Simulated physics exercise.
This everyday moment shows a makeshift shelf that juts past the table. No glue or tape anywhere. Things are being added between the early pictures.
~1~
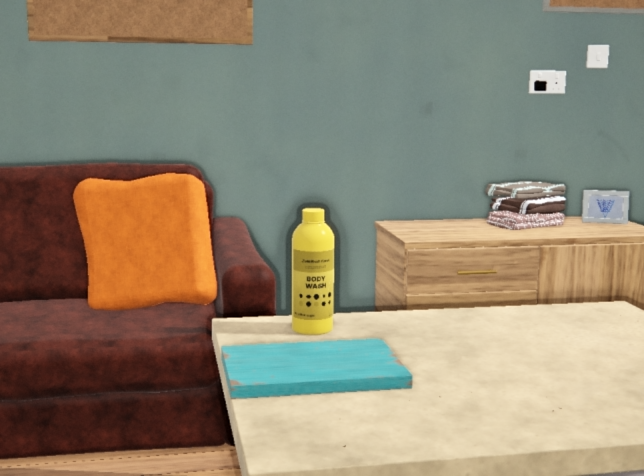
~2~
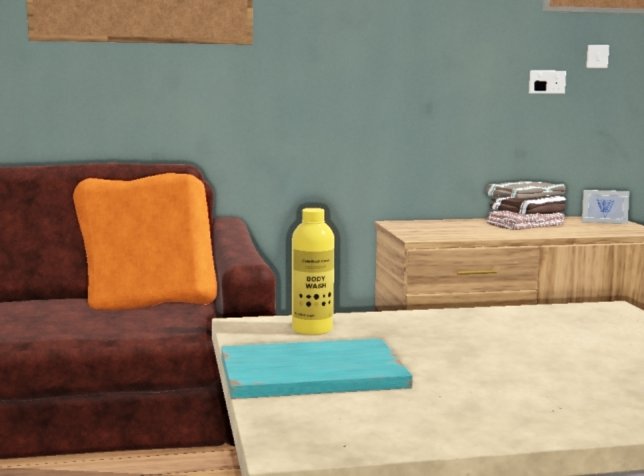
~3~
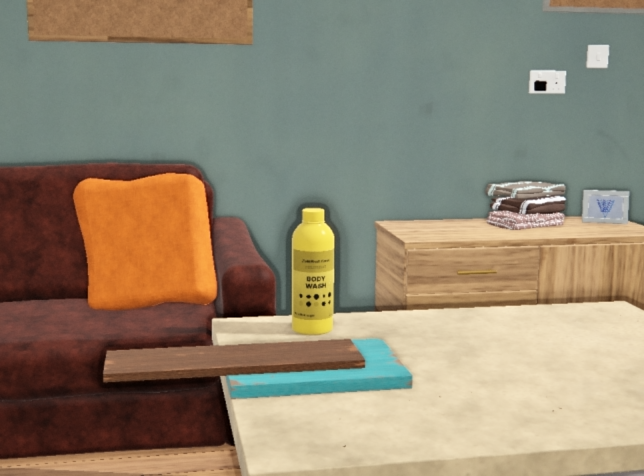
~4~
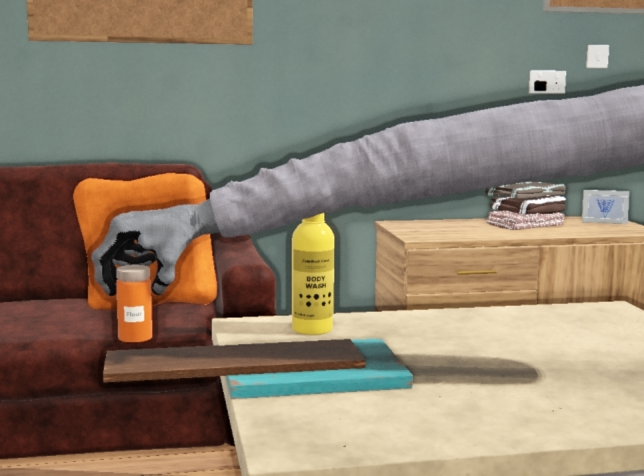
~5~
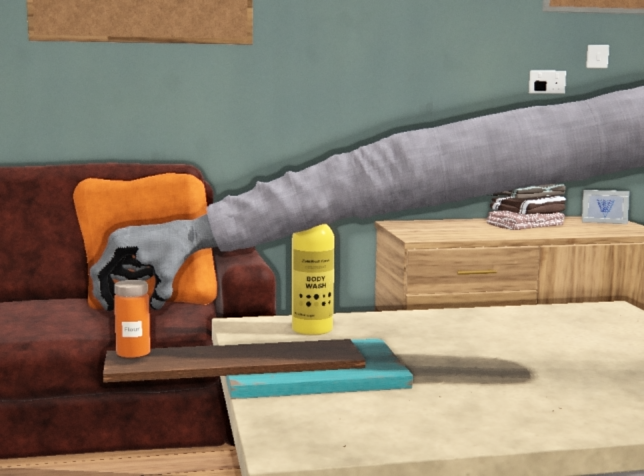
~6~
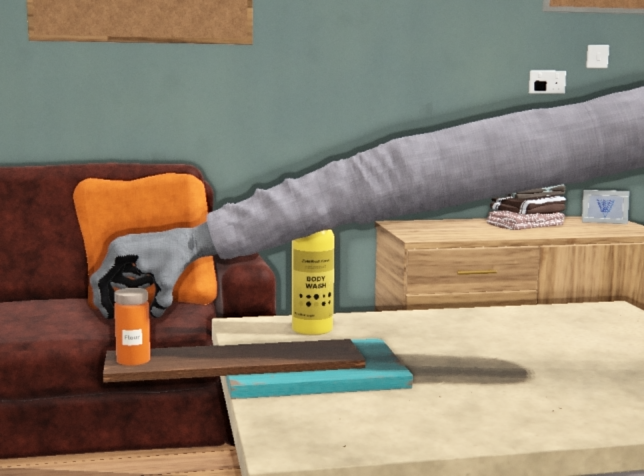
At the start, a yellow bottle and a turquoise slab sit on a pale table in front of a dark red sofa. A brown board then appears across the slab, extending past the table's left edge, and a gloved hand lowers an orange shaker onto the board's left end.
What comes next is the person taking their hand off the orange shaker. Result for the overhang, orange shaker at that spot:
In the end it can't stay on the table.
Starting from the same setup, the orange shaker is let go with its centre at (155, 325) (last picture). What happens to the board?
In that case it drops.
Then, 0.40 s after the last picture, orange shaker now down on the floor or falling; brown board tipped 53° from how it was.
Then, 0.60 s after the last picture, brown board now down on the floor or falling.
Then, 0.70 s after the last picture, things are still on the move.
Then, 0.80 s after the last picture, as before.
At rest, down on the floor or falling, orange shaker and brown board; the other 2 in place. The board tips off the edge.
